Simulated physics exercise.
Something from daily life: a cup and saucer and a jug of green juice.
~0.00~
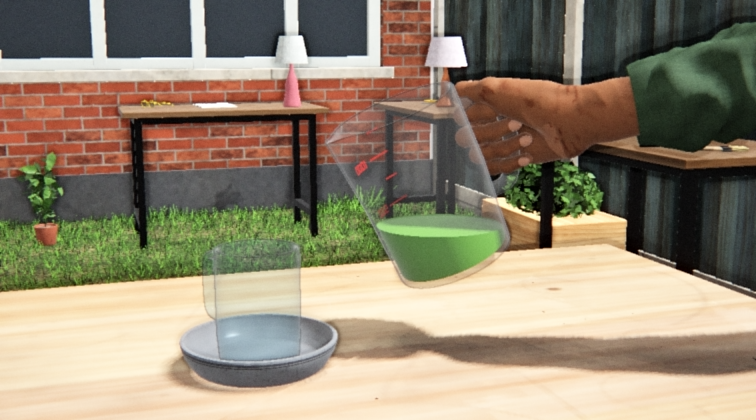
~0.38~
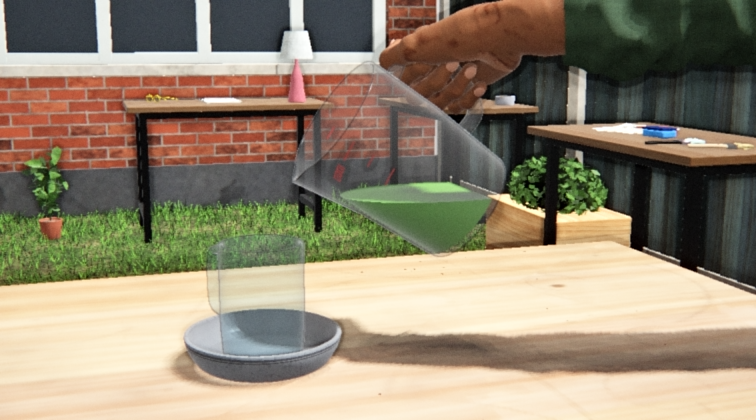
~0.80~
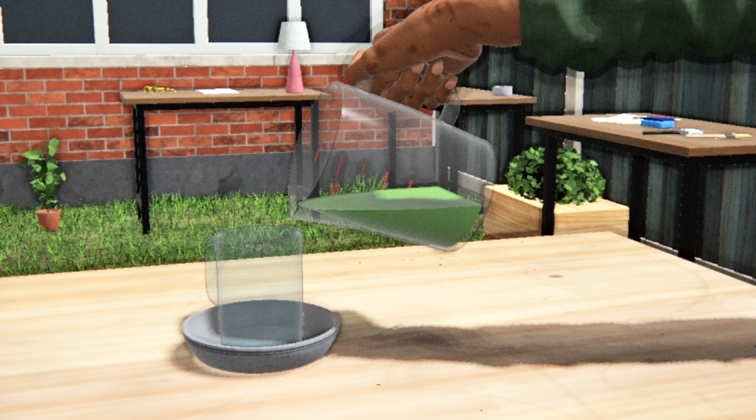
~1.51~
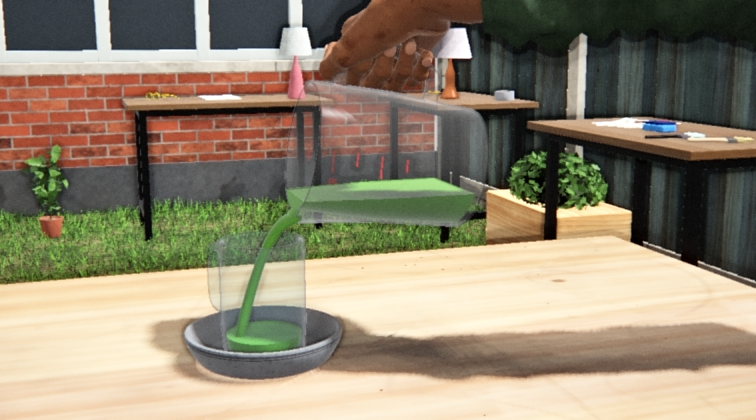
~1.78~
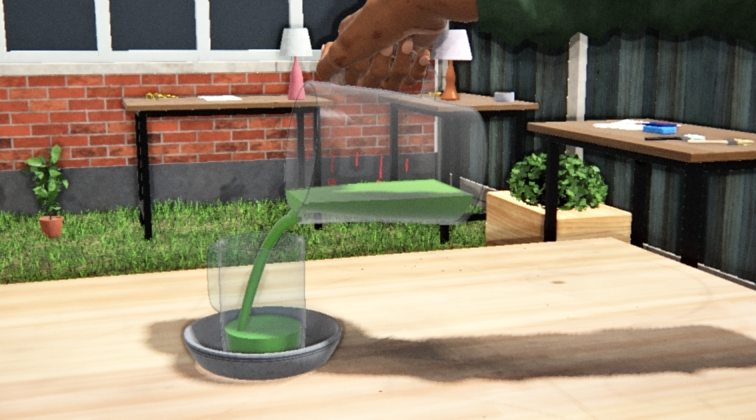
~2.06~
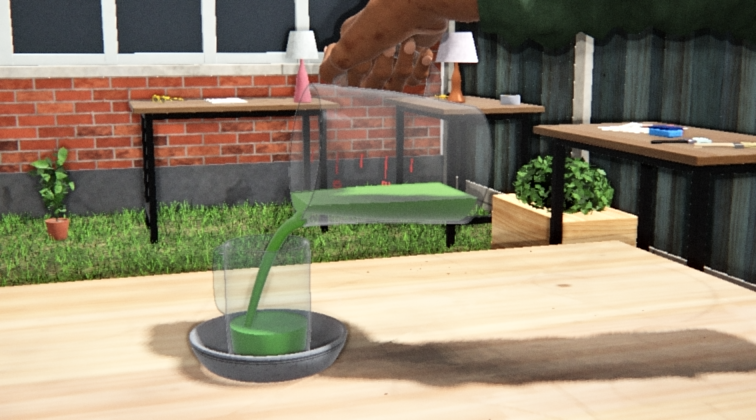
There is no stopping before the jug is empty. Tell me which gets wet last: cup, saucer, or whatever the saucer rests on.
Cup is big enough.
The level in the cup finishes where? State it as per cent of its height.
The level settles at around 75 per cent of the cup's height.
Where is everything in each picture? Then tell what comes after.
A hand has the jug; jug (423, 183) tipped 25° with all of its load; cup (258, 299) empty; saucer (274, 367) dry, in the first frame.
The jug is tipped; jug (399, 160) tipped 55° with all of its load; cup (262, 294) empty, in the second frame.
The jug is tipped; jug (389, 170) tipped 70° with all of its load; cup (260, 285) empty, in the third frame.
The stream is running; jug (381, 157) tipped 80° with nearly all of its load; cup nearly empty, surface at (264, 334), in the fourth frame.
The stream is running; jug (380, 156) tipped 80° with about three quarters of its load; cup (263, 292) nearly empty, in the fifth frame.
The stream is running; jug (384, 158) tipped 85° with about two thirds of its load; cup about a quarter full, surface at (269, 323); saucer (284, 362) dry, in the sixth frame.
Around 3.2 s, the cup is about half full; the saucer is dry.
Around 4.1 s, the cup is about two thirds full; the saucer is dry.
Around 5.6 s, the cup is about three quarters full; the saucer is dry.
